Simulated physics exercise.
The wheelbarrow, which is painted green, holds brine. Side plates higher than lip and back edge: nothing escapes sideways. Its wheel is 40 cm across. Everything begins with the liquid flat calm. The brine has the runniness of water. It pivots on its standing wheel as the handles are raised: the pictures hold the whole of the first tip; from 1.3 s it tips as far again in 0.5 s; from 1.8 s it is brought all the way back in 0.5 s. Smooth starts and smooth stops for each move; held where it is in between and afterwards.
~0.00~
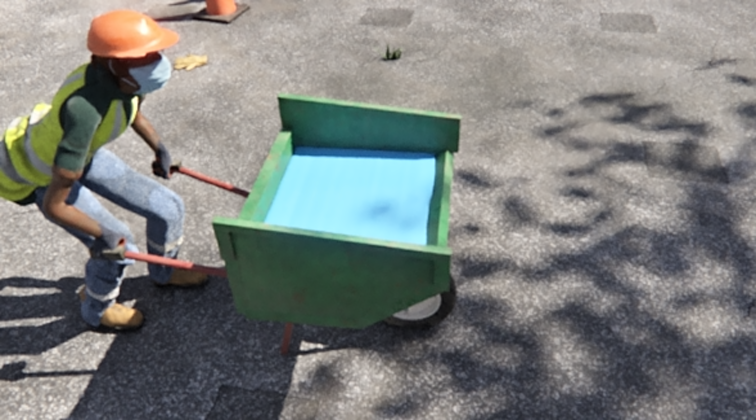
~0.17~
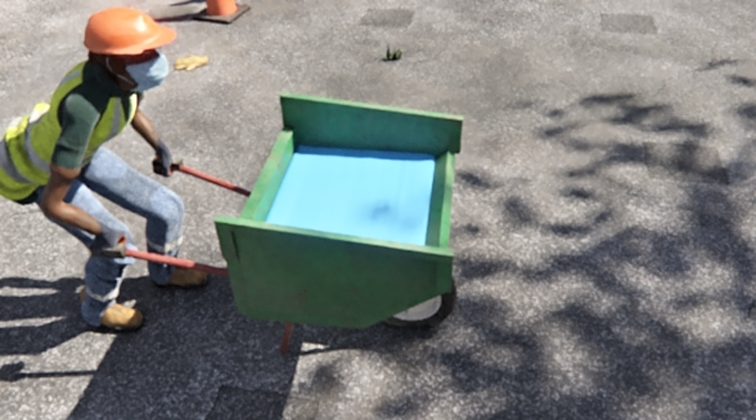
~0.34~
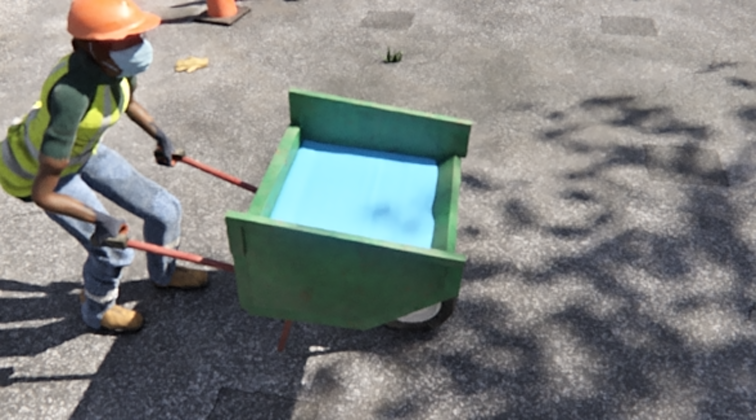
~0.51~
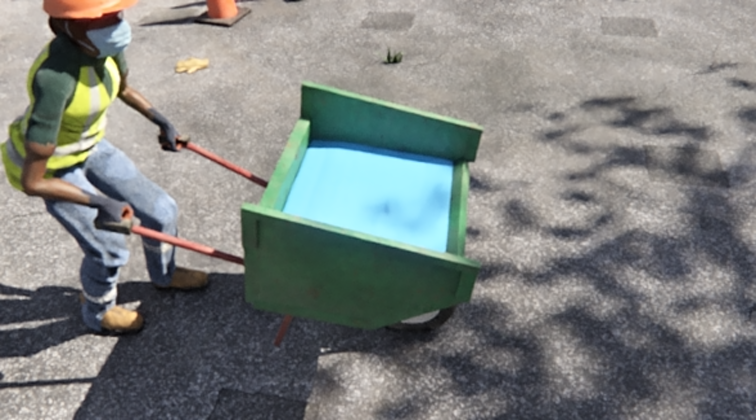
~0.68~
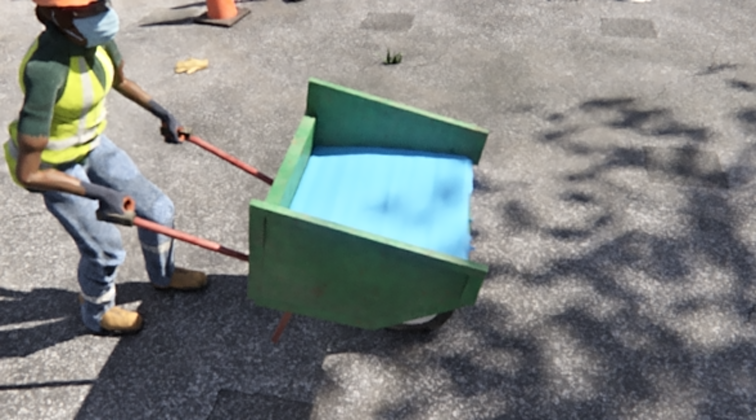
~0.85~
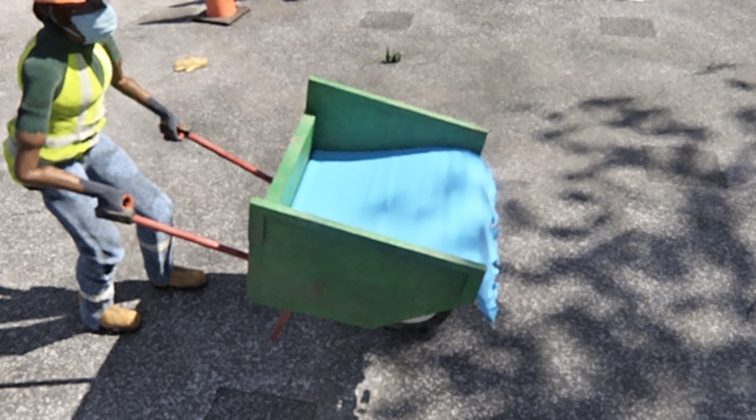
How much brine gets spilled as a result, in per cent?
About 60 per cent.
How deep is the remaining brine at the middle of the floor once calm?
About 10 centimetres.
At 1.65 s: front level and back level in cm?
Front reads 14 centimetres, back reads 14 centimetres.
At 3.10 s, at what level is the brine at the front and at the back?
Level: ~ 8 cm in front; 8 cm behind.
Then, 1.65 s in, the barrow is at 20° forwards, the surface stands 13 cm at the back and 14 cm at the front; 23 per cent has gone, over the front.
Then, 2.35 s in, the surface stands 4 cm at the back and 10 cm at the front; 55 per cent has gone, over the front.
Then, 3.10 s in, the surface stands 7 cm at the back and 9 cm at the front; 55 per cent has gone, over the front.
Then, 5.18 s in, 60 per cent has gone, over the front, 43 of 71 litres.
